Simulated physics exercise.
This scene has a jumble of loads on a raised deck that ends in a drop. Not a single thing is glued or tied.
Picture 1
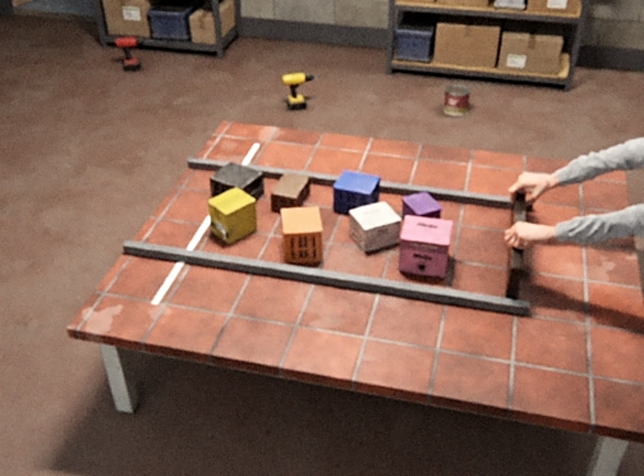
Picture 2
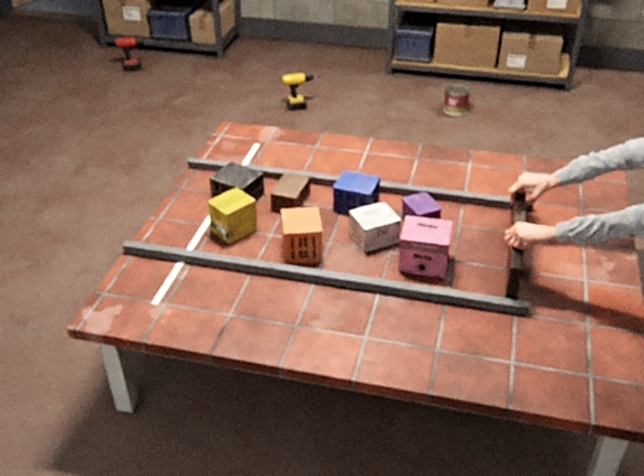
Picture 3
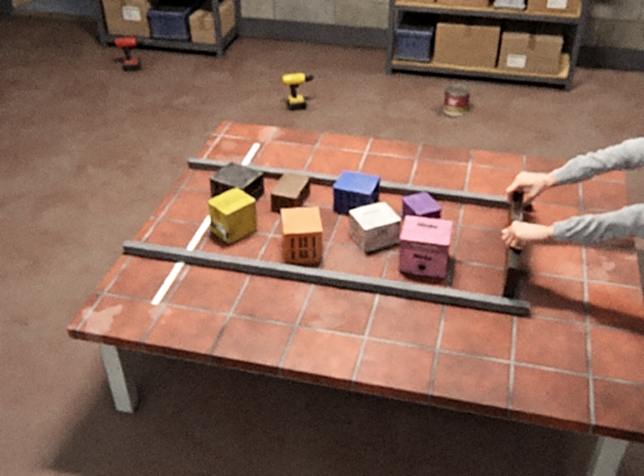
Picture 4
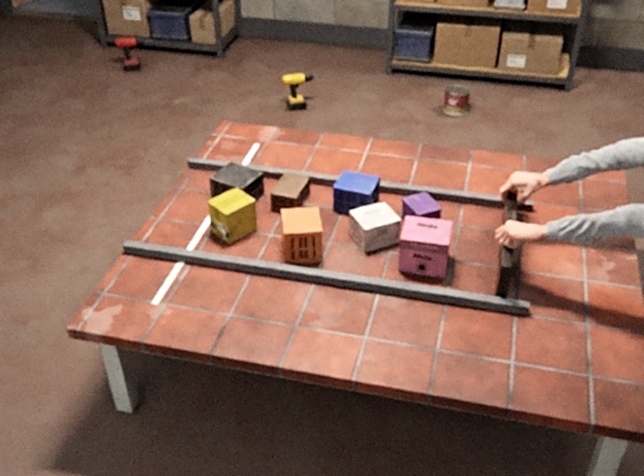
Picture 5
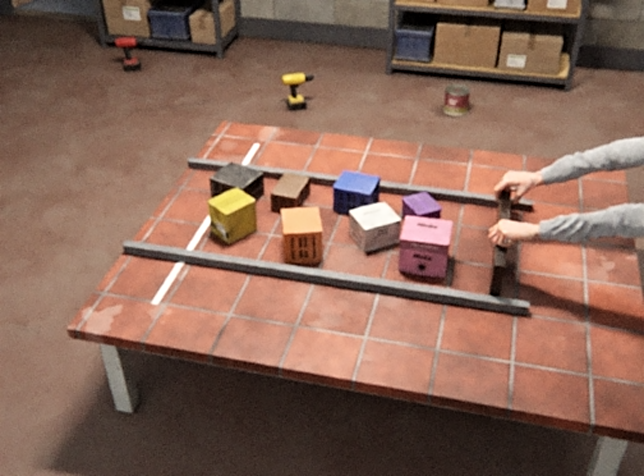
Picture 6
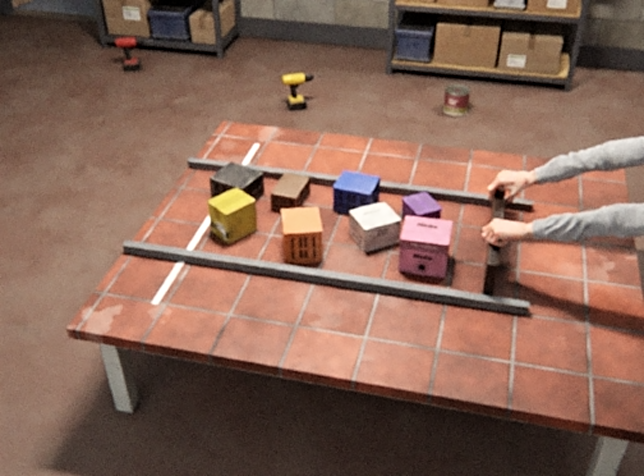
On a tiled table in a workshop, two hands slowly slid a dark plank a short way left between two rails, toward a group of colorful boxes that stayed still.
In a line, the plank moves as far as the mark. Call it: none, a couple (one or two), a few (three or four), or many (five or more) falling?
Call: A few.
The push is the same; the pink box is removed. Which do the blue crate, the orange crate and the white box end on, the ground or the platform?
The blue crate is still there. The orange crate is still there. The white box is still there.
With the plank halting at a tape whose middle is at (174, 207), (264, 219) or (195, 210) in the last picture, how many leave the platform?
The counts: 7, 0 and 5.
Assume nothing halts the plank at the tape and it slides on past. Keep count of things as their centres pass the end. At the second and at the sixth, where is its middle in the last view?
First roughly (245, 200), later roughly (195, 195).
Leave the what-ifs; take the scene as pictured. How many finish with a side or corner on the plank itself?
Number: 2.
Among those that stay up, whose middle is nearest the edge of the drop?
The orange crate is the one.
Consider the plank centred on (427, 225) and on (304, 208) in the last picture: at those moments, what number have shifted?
At the first spot 3, then 8.
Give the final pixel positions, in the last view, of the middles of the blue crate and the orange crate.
The blue crate stops around (188, 171); the orange crate around (140, 212).
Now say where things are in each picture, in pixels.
The first frame shows black crate (237, 186); yellow parcel (233, 216); brown crate (291, 193); plank (516, 237); tape (213, 212).
The second frame shows yellow parcel (233, 216); pink box (425, 246).
The third frame shows brown crate (291, 193); blue crate (356, 194).
The fourth frame shows black crate (237, 186); orange crate (302, 235).
The fifth frame shows yellow parcel (233, 216); purple tote (421, 212).
The sixth frame shows black crate (237, 186); yellow parcel (233, 216); brown crate (291, 193); plank (495, 234); tape (213, 212).
Early on, none off yet; black crate at rest near (237, 186); yellow parcel at rest near (233, 216); brown crate at rest near (291, 193).
Finally, the number that fall off is three or four; lost, brown crate, yellow parcel and black crate.
